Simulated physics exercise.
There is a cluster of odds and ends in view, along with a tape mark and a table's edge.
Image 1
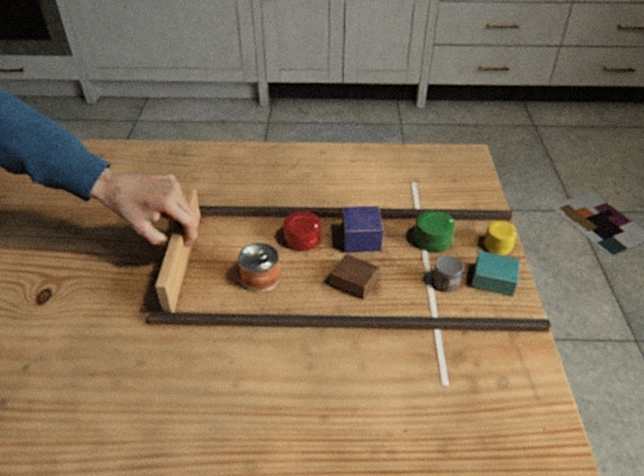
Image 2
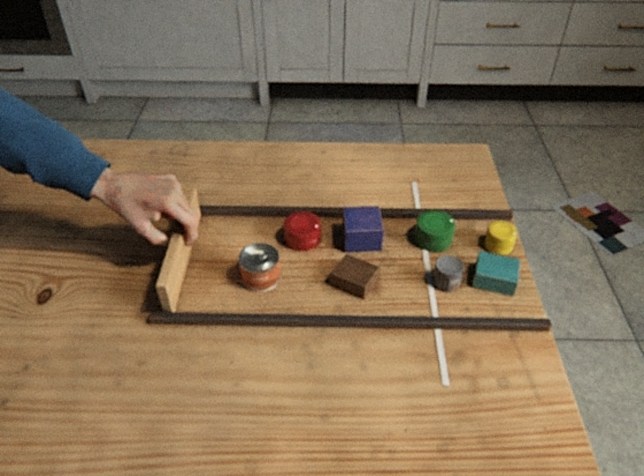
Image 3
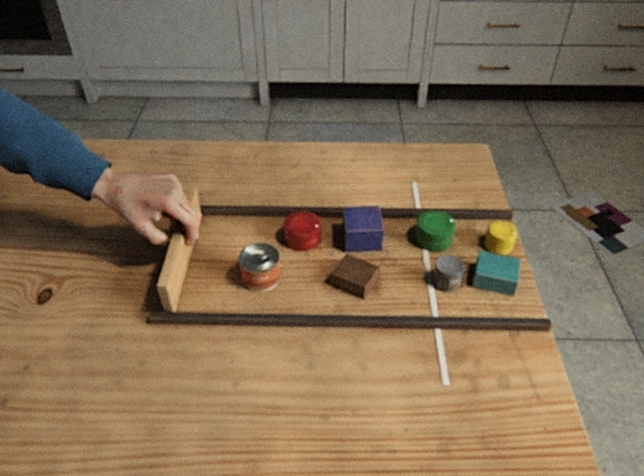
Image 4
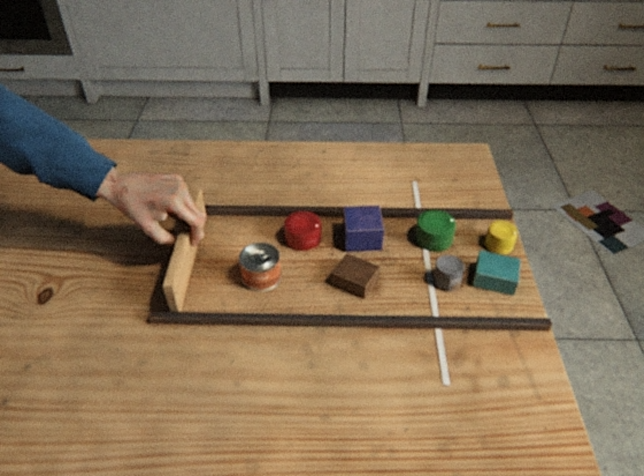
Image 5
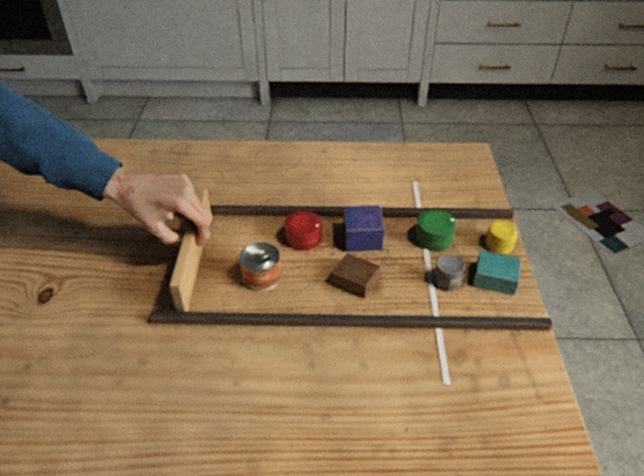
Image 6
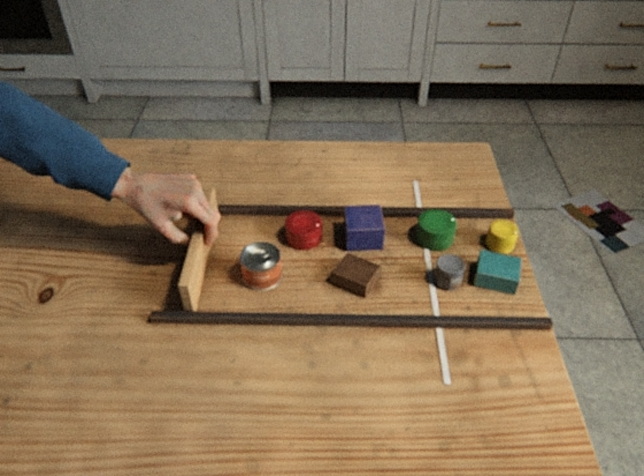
A hand in a blue sleeve slid an upright wooden board a short way right between two dark rails on a wooden table, while the can, lids, blocks and small tub ahead of it stayed put.
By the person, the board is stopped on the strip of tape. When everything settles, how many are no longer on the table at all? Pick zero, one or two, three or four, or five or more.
One or two are off the table.
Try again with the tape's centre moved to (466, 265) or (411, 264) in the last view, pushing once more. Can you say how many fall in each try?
Down on the floor: 4 and 1.
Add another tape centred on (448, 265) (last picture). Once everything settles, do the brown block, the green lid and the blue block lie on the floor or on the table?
Result - the brown block is safe, the green lid is gone, the blue block is safe.
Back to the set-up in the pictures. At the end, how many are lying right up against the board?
Count: 2.
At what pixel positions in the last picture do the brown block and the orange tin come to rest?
Middles: Around (492, 282) and around (452, 271).
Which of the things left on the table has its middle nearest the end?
That would be the green lid, the foremost.
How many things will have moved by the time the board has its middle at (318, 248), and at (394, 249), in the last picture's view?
At the first place 4, at the second 8.
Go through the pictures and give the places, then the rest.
Yellow lid (500, 238); turquoise block (496, 273); grey tub (448, 274); board (180, 247); tape (427, 266), in the first picture.
Turquoise block (496, 273); board (181, 247), in the second picture.
Grey tub (448, 274); blue block (362, 229), in the third picture.
Yellow lid (501, 238); green lid (435, 231), in the fourth picture.
Turquoise block (497, 272); red lid (303, 230), in the fifth picture.
Yellow lid (502, 237); turquoise block (498, 272); grey tub (449, 273); board (201, 246); tape (429, 264), in the sixth picture.
Soon after, none off yet; yellow lid at rest near (502, 237); turquoise block at rest near (498, 272); grey tub at rest near (449, 273).
After that, none off yet; yellow lid at rest near (502, 237); turquoise block at rest near (498, 272); grey tub moving near (458, 273).
In the end, the number that fall off is one or two; gone, turquoise block and yellow lid.
